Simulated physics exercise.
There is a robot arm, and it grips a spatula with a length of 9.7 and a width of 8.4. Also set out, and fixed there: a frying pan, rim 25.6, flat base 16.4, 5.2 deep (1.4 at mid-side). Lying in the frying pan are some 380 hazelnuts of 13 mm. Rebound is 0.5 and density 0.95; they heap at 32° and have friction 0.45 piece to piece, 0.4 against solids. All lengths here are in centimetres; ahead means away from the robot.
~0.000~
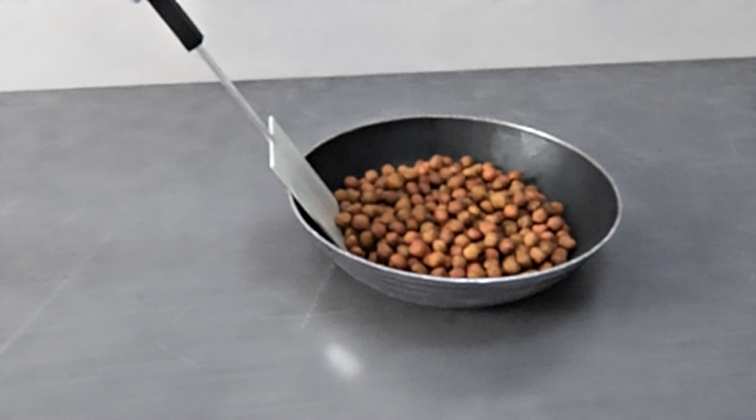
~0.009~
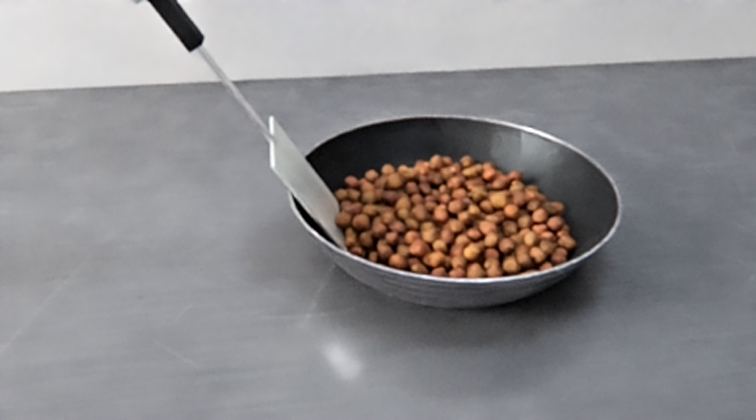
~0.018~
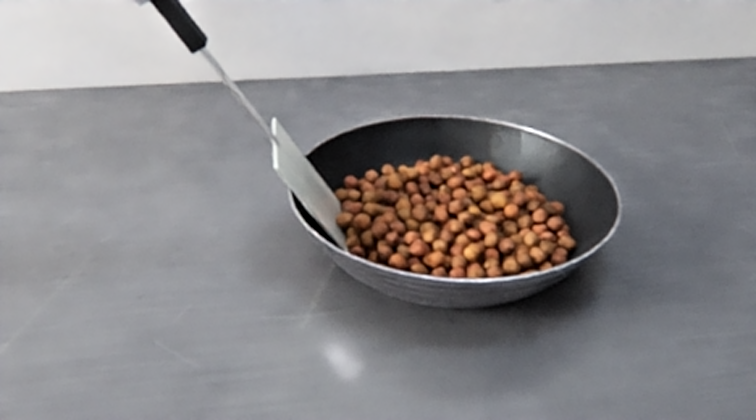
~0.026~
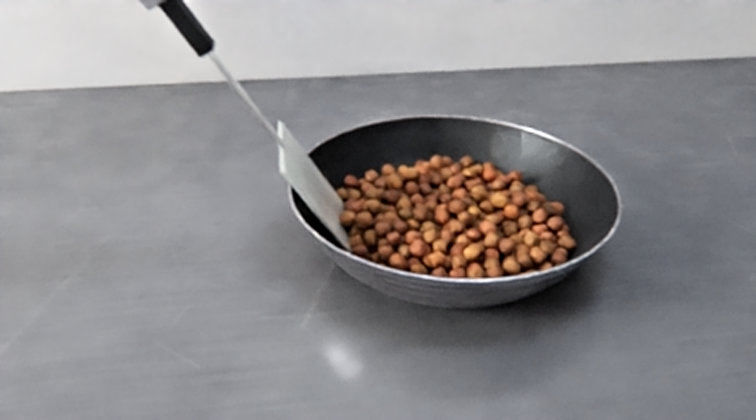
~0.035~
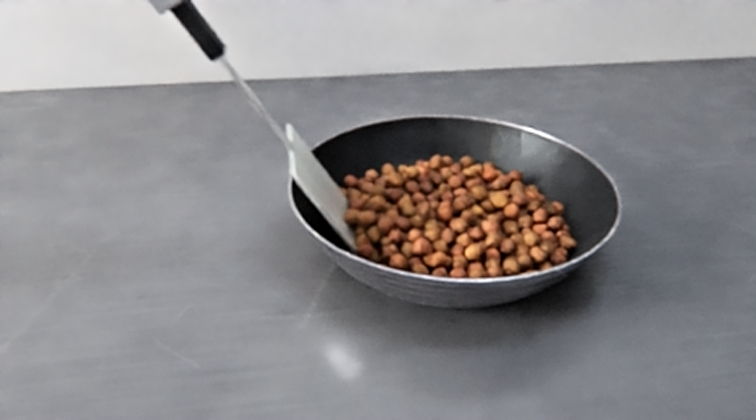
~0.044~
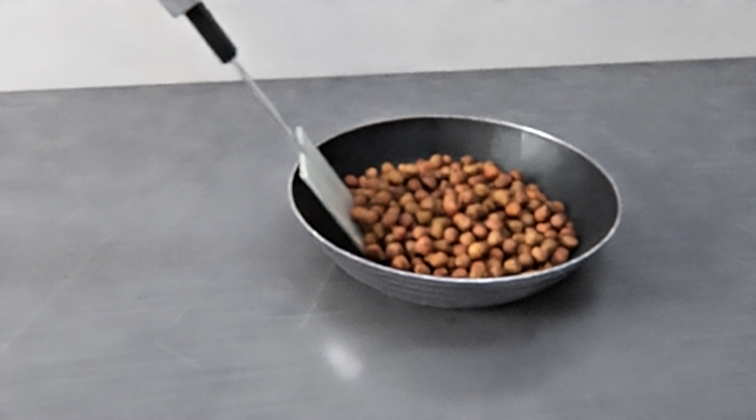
Spatula resting against the left side of a pan of brown hazelnuts, then sliding slowly rightward, nudging the nearest ones.
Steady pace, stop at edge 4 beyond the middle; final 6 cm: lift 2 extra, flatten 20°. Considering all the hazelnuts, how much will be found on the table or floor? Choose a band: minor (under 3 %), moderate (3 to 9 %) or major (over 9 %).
Minor.
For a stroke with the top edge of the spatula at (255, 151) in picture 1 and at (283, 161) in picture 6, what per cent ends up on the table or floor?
It comes to something like 0 %, give or take.
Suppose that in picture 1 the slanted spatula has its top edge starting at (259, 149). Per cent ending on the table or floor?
Spill: Approx. 0 per cent.
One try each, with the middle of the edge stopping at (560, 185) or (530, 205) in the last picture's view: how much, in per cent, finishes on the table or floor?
Try 1: Approx. 35 %; try 2: Approx. 10 %.
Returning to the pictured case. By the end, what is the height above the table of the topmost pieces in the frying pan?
About 6.5 cm above the table.
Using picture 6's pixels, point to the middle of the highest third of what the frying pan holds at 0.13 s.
The middle sits at approx. (485, 202).
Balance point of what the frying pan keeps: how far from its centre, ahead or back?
The balance point lies close to 4.5 cm ahead.
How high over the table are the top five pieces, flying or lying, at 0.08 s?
They are around 6 cm up.
By 0.08 s, sloping 59°, highest piece 6 above the table; 379 in the frying pan.
By 0.13 s, sloping 51°, highest piece 6 above the table; 379 in the frying pan.
By 0.35 s, sloping 39°, highest piece 6 above the table; 378 in the frying pan, 1 on the blade or in flight.
By 1.40 s, sloping 39°, highest piece 6 above the table; 378 in the frying pan, 1 on the table or floor.
Final count, 378 in the frying pan, 1 on the table or floor. That is 0 % on the table or floor.
